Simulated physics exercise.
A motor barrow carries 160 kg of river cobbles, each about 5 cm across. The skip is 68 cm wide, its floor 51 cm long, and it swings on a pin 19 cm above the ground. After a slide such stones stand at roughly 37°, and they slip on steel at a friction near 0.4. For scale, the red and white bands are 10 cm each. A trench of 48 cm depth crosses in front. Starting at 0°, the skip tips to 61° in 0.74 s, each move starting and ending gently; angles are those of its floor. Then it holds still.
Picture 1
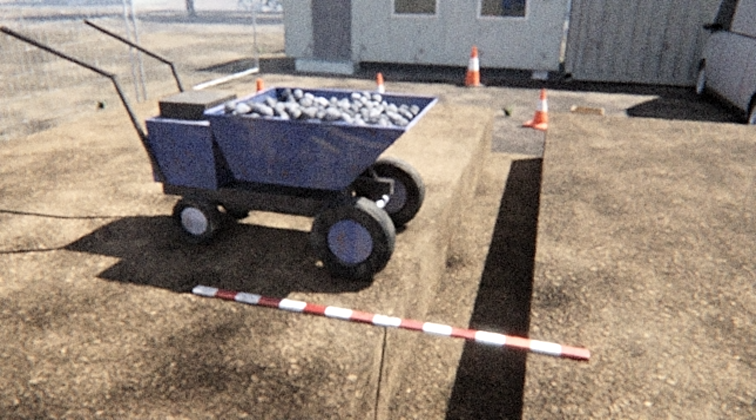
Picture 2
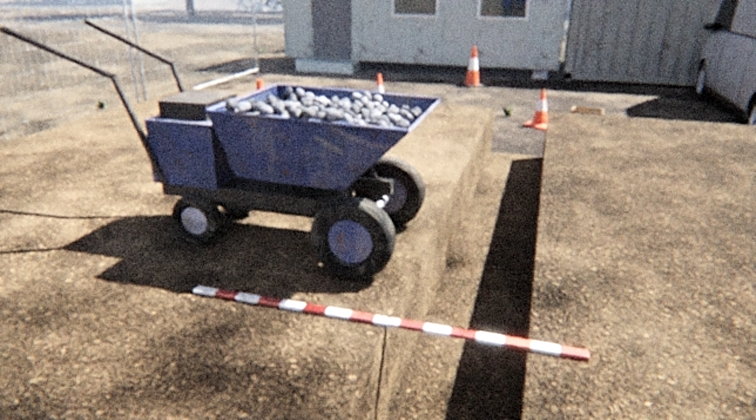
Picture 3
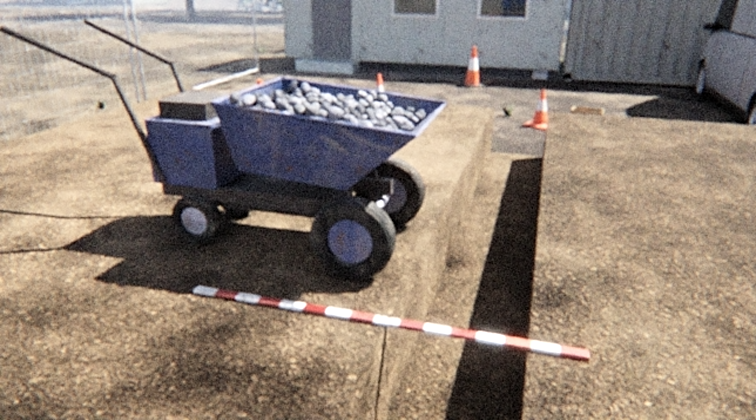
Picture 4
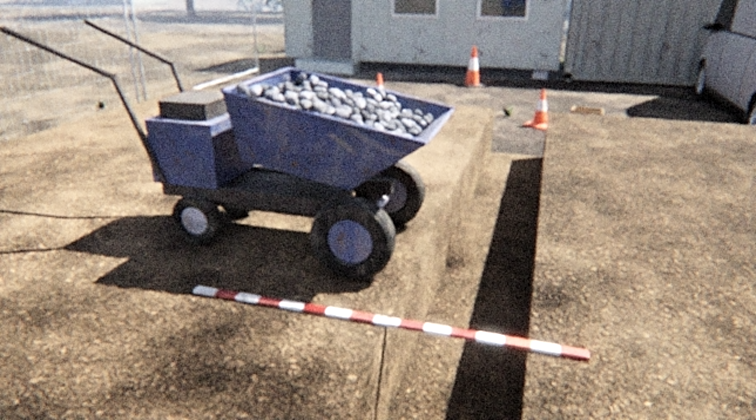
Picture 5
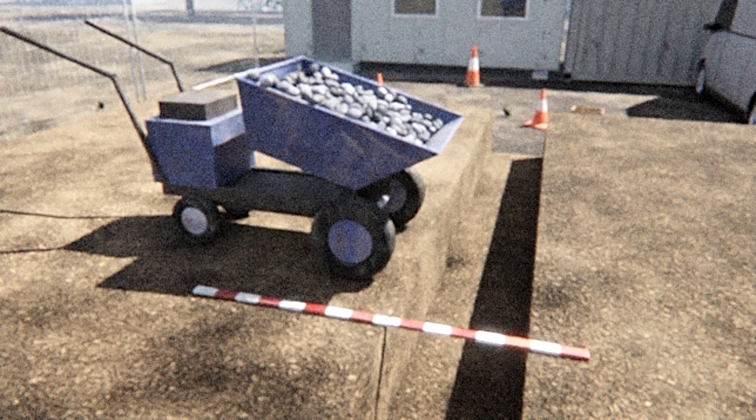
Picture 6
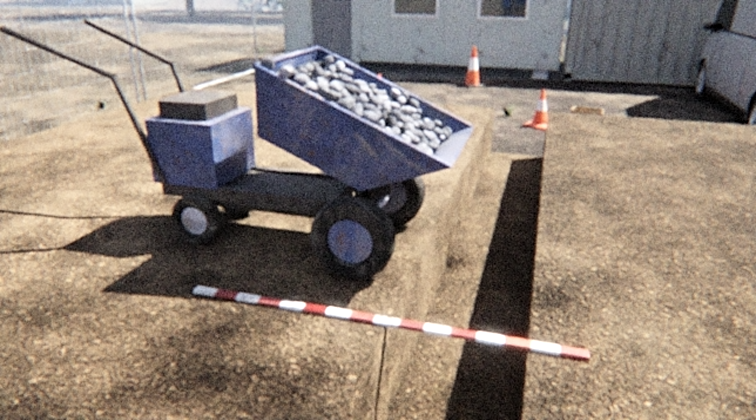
A blue motor barrow loaded with grey cobbles stood beside a narrow trench, behind a red and white striped pole, and its skip slowly tilted up, the left end rising and the right end dipping.
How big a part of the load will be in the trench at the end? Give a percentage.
Roughly 58 per cent ends in the trench.
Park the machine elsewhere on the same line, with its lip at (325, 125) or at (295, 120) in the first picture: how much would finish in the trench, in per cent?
First some 100, then 90 per cent.
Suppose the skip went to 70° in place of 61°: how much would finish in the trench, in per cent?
In that case some 55 per cent.
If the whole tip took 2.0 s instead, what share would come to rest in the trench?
It would be near 80 per cent.
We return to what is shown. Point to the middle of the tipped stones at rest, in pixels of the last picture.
Around (521, 330).
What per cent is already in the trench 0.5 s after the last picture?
About 15 per cent by then.
Then, 0.2 s after the last picture the floor is at 51°, 100 % in the skip; the foremost stones are at (471, 190).
Then, 0.5 s after the last picture the floor is at 61°, 83 % in the skip, 15 % in the trench, 2 % past the trench; the foremost stones are at (555, 249).
Then, 0.9 s after the last picture the floor is at 61°, 37 % in the skip, 23 % in the trench, 40 % past the trench; the foremost stones are at (709, 298).
Then, 2.8 s after the last picture the floor is at 61°, 0 % in the skip, 58 % in the trench, 42 % past the trench; the foremost stones are past the picture's edge.
